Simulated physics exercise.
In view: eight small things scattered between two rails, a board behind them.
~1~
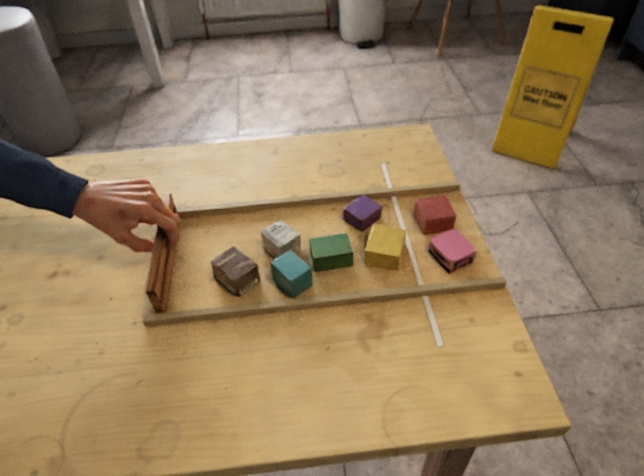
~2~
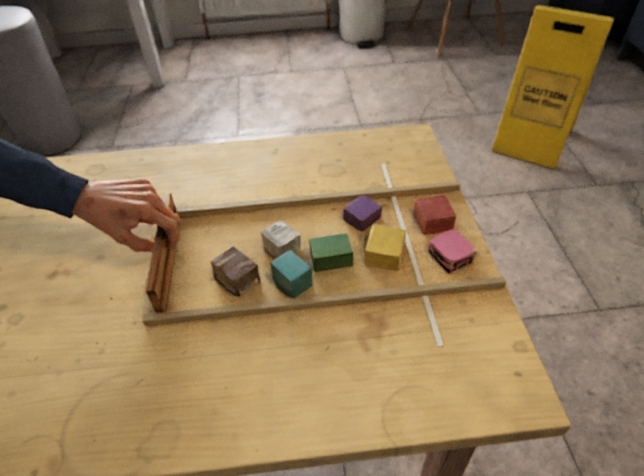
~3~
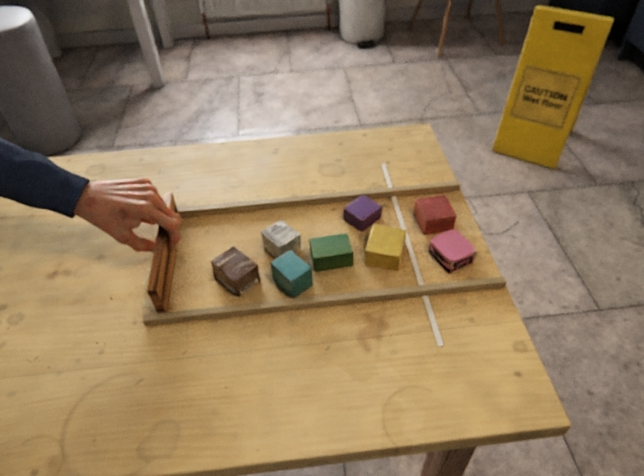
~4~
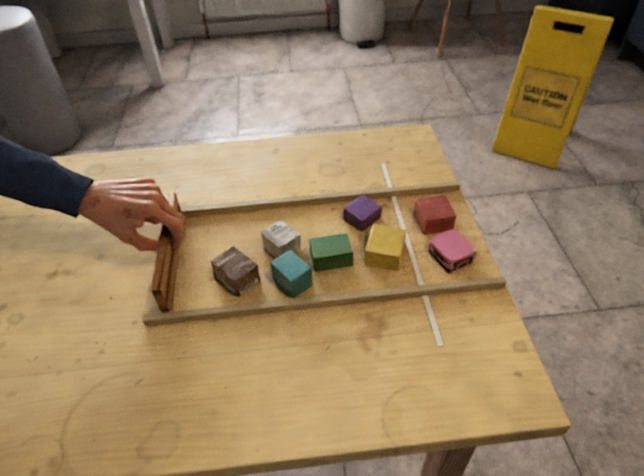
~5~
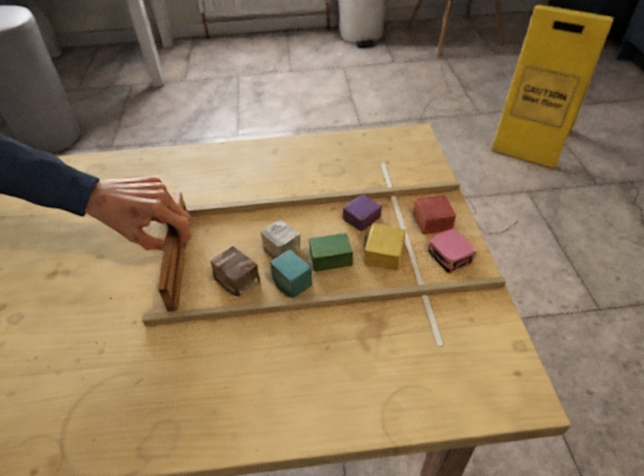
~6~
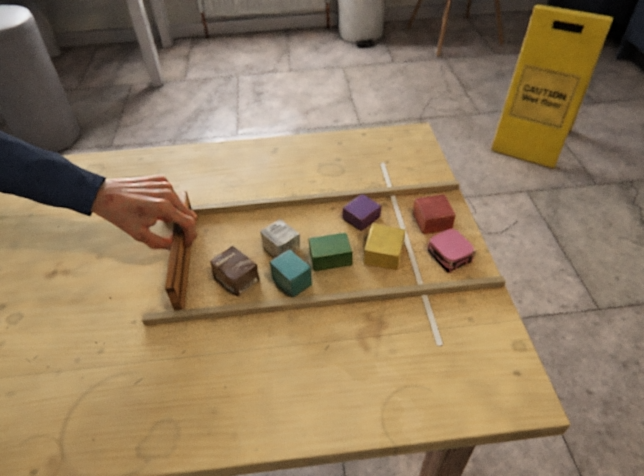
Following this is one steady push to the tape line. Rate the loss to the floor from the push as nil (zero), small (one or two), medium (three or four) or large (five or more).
The loss is small.
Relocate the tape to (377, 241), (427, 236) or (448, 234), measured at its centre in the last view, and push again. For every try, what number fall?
In order, the counts are 0, 2 and 5.
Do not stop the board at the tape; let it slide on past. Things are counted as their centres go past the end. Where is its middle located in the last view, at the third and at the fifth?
At (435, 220) for the third, at (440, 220) for the fifth.
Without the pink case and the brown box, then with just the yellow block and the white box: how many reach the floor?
Result: 0, then 0.
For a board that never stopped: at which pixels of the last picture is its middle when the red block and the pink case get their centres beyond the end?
About (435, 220), and about (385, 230) for the other.
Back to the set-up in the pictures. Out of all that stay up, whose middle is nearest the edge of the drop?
That's the yellow block, it ends up nearest.
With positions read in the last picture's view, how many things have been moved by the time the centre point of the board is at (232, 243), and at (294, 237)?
That gives 1 for the first and 4 for the second.
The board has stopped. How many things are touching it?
Total: 3.
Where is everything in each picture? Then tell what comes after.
The first picture shows pink case (452, 251); red block (435, 215); yellow block (386, 247); board (164, 251); tape (407, 239).
The second picture shows red block (435, 214); turquoise block (292, 274).
The third picture shows yellow block (386, 247); green block (331, 252).
The fourth picture shows pink case (451, 251); brown box (236, 271).
The fifth picture shows red block (434, 214); board (175, 249).
The sixth picture shows pink case (451, 250); red block (434, 214); yellow block (385, 246); board (181, 248); tape (406, 238).
Soon after, none off yet; pink case at rest near (451, 250); red block at rest near (434, 214); yellow block at rest near (385, 246).
After that, none off yet; pink case at rest near (451, 250); red block at rest near (434, 214); yellow block moving near (392, 246).
And then, none off yet; pink case displaced about its own width near (484, 254); red block moving near (439, 212); yellow block displaced well along near (449, 242).
In the end, the number that fall off is one or two; gone, pink case.
